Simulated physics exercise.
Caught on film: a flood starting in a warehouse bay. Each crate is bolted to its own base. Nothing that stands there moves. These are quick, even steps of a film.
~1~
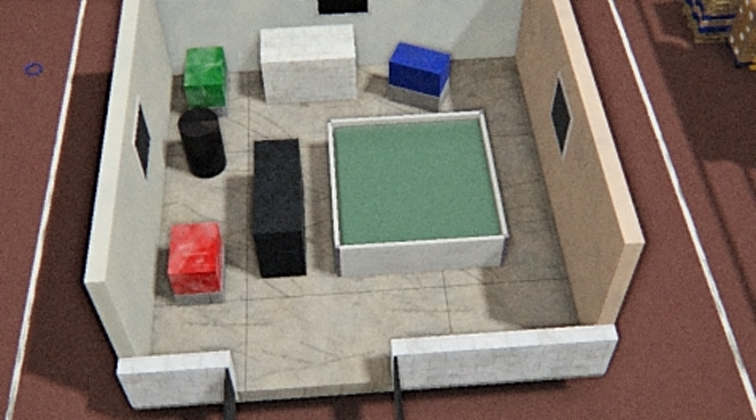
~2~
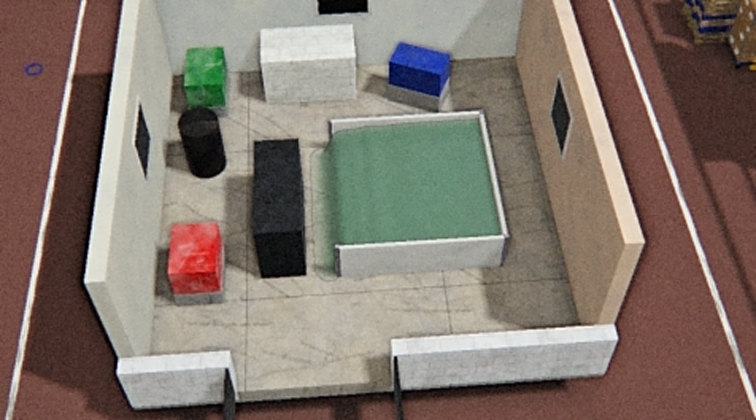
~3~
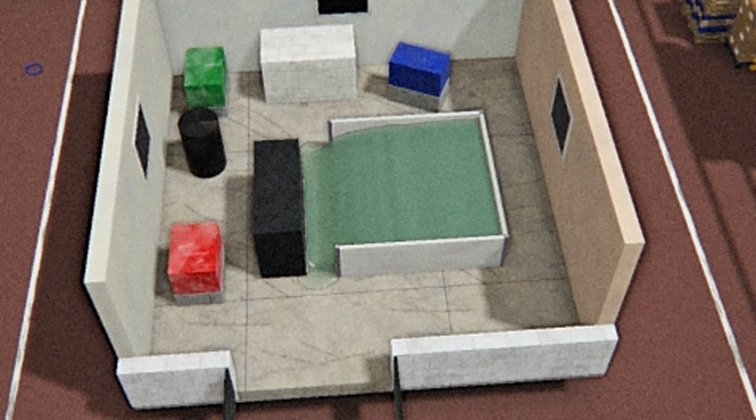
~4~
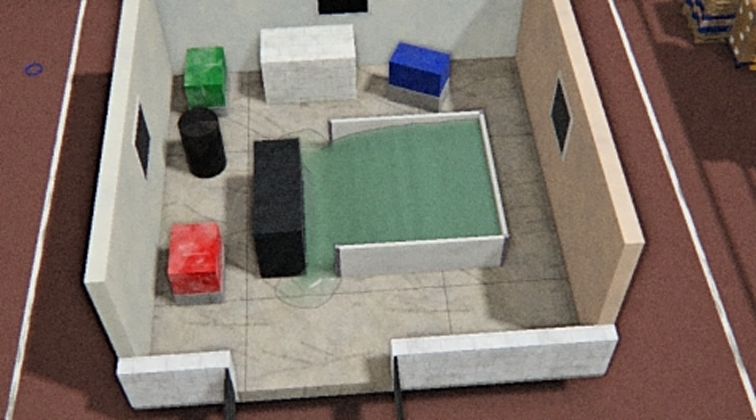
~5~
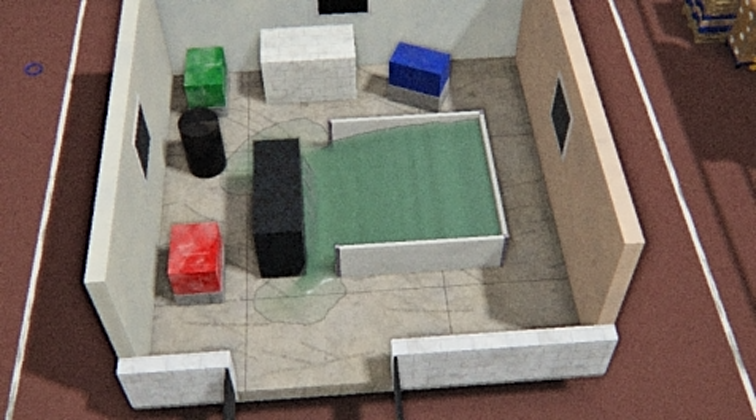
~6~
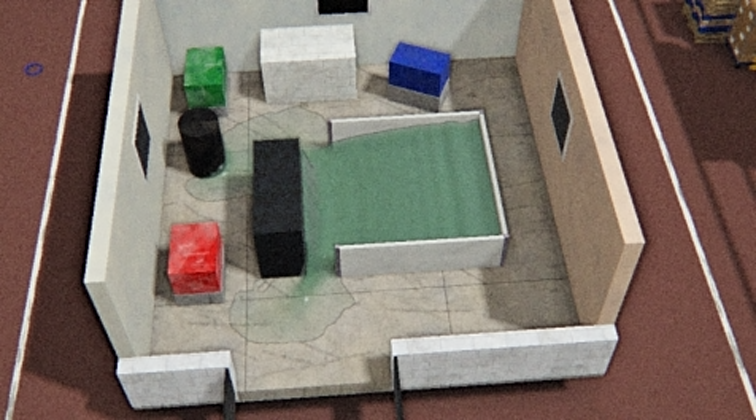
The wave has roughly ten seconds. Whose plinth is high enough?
The red crate keeps dry; the blue crate keeps dry; the green crate is soaked.
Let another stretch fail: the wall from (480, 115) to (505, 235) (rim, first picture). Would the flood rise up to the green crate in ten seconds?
In short: The green one keeps dry.
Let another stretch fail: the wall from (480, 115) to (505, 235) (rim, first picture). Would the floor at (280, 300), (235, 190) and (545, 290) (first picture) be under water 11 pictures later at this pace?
As listed: Clear, dry, flooded.
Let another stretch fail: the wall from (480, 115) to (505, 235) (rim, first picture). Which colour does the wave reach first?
First comes the one in blue.
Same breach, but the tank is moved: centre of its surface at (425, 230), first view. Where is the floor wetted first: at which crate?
It is the red-painted one.
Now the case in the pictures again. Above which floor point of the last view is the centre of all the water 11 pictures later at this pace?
I would point to (346, 199).
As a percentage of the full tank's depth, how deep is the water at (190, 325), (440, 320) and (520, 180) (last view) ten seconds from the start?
Roughly 14, 2 and 4 per cent, in turn.
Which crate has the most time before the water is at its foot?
The blue crate.
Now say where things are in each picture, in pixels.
The tank at (413, 179) is whole and still, in the first frame.
Water pours out at (336, 200) and has run to (334, 278), in the second frame.
Water pours out at (336, 202) and has run to (307, 283), in the third frame.
Water pours out at (337, 203) and has run to (296, 301), in the fourth frame.
The front is at (276, 316), out from the gap at (337, 203), in the fifth frame.
Water pours out at (337, 203) and has run to (259, 338), in the sixth frame.
A moment on, water covers 40 % of the floor; the red crate water round its plinth, the blue crate not reached, the green crate water round its plinth.
Next, water covers 50 % of the floor; the red crate water round its plinth, the blue crate not reached, the green crate water round its plinth.
Then, water covers 60 % of the floor; the red crate water round its plinth, the blue crate water round its plinth, the green crate water round its plinth.
Later, water covers 70 % of the floor; the red crate water round its plinth, the blue crate water round its plinth, the green crate water round its plinth.
In the end, water covers 95 % of the floor; the red crate stayed above the water, the blue crate stayed above the water, the green crate was topped.
